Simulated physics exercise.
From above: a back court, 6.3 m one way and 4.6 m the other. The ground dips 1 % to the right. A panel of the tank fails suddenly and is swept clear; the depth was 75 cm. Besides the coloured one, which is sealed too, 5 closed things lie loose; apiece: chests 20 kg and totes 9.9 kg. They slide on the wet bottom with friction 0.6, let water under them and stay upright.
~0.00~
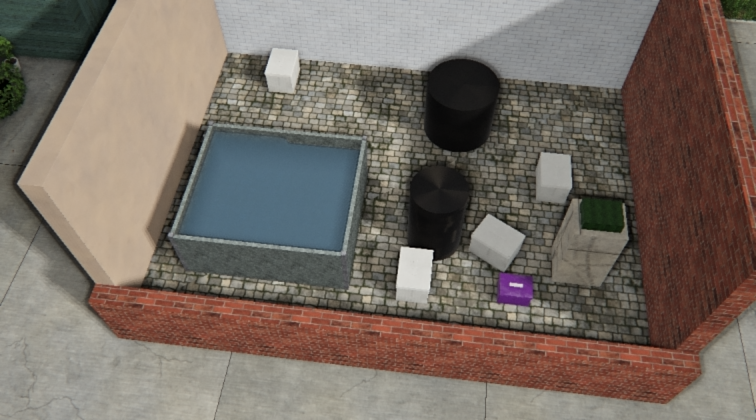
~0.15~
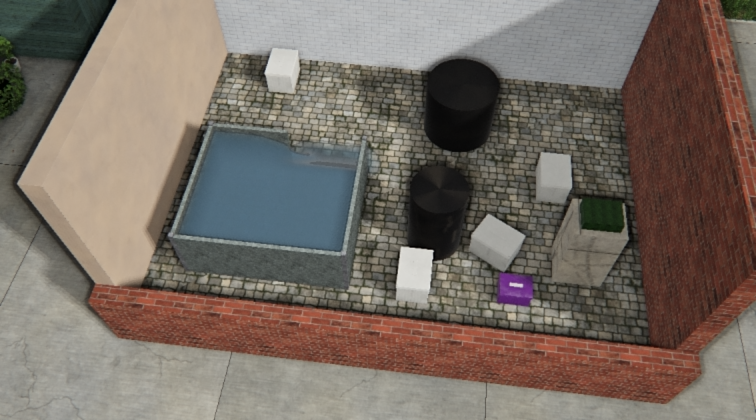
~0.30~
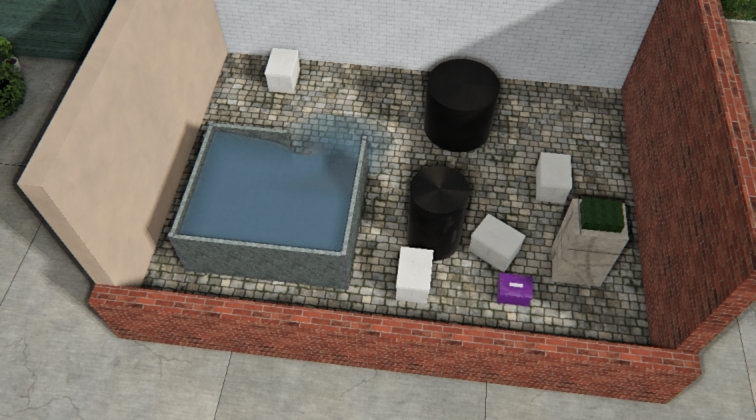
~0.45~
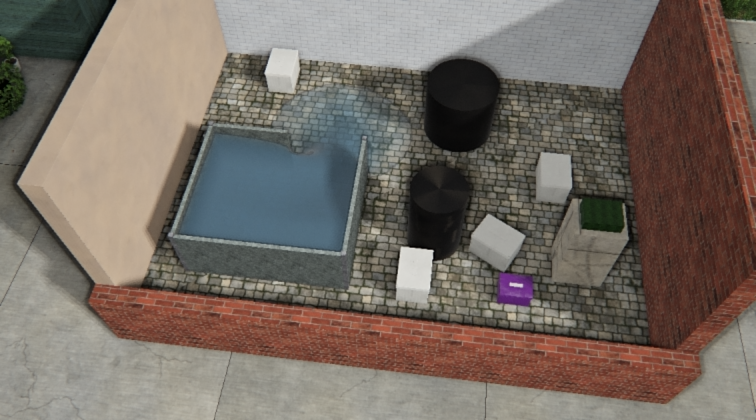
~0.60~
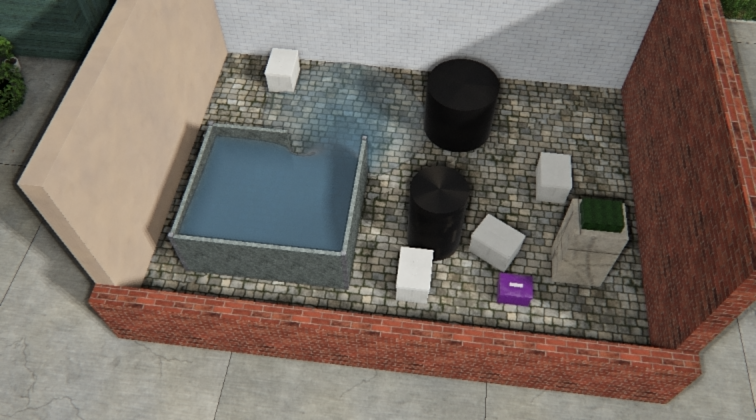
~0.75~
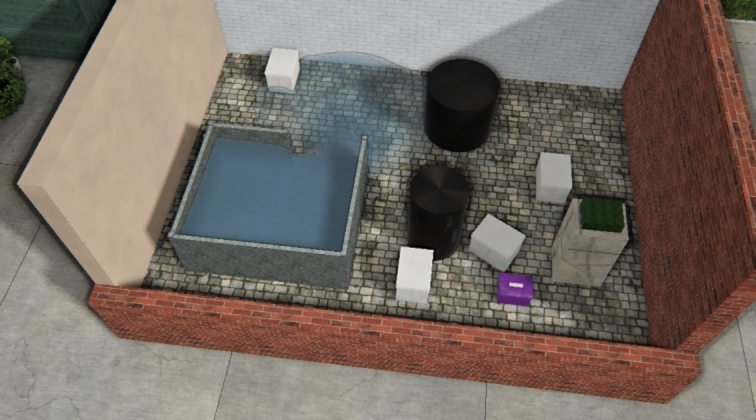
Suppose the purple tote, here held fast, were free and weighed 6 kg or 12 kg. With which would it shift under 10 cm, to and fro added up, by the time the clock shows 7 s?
For it, only the larger load is enough.
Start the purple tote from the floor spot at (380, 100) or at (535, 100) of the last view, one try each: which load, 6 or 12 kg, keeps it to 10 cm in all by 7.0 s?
In turn: Neither holds; neither is enough.
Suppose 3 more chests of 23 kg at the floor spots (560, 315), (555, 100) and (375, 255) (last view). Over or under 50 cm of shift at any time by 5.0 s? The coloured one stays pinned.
In turn: Under, more, short of it.
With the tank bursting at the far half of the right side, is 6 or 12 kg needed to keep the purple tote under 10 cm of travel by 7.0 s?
In that case neither load is enough.
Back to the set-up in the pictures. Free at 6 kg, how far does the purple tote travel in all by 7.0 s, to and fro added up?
Some 20 cm in all.
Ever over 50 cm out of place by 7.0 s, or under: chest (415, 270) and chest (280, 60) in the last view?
In turn: Under, past it.
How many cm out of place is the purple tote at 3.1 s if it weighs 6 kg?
About 0 cm.
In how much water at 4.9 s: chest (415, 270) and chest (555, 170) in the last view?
Roughly 0 and 6 cm.
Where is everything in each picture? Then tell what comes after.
The purple tote at (516, 285) rests on the ground; 3.4 m2 under water; 0 of 6 have shifted, in the first frame.
The purple tote at (516, 285) rests on the ground; water covers 4.1 m2; 0 of 6 have shifted, in the second frame.
The purple tote at (516, 285) rests on the ground; 5.0 m2 under water; 0 of 6 have shifted, in the third frame.
The purple tote at (516, 285) rests on the ground; water covers 6.2 m2; 0 of 6 have shifted, in the fourth frame.
The purple tote at (516, 285), on the bottom; water covers 7.5 m2; 0 of 6 have shifted, in the fifth frame.
The purple tote at (516, 285), on the bottom; water covers 8.2 m2; 0 of 6 have shifted, in the sixth frame.
After 1.4 s the purple tote would be 0 cm from its start with 6 kg and 0 cm from its start with 12 kg; 0 cm of water round it then.
After 3.1 s the purple tote would be 0 cm from its start with 6 kg and 0 cm from its start with 12 kg; 0 cm of water round it then.
After 4.9 s the purple tote would be 0 cm from its start with 6 kg and 0 cm from its start with 12 kg; 2 cm of water round it then.
After 7.0 s the purple tote would be 20 cm from its start with 6 kg and 0 cm from its start with 12 kg; 6 cm of water round it then.
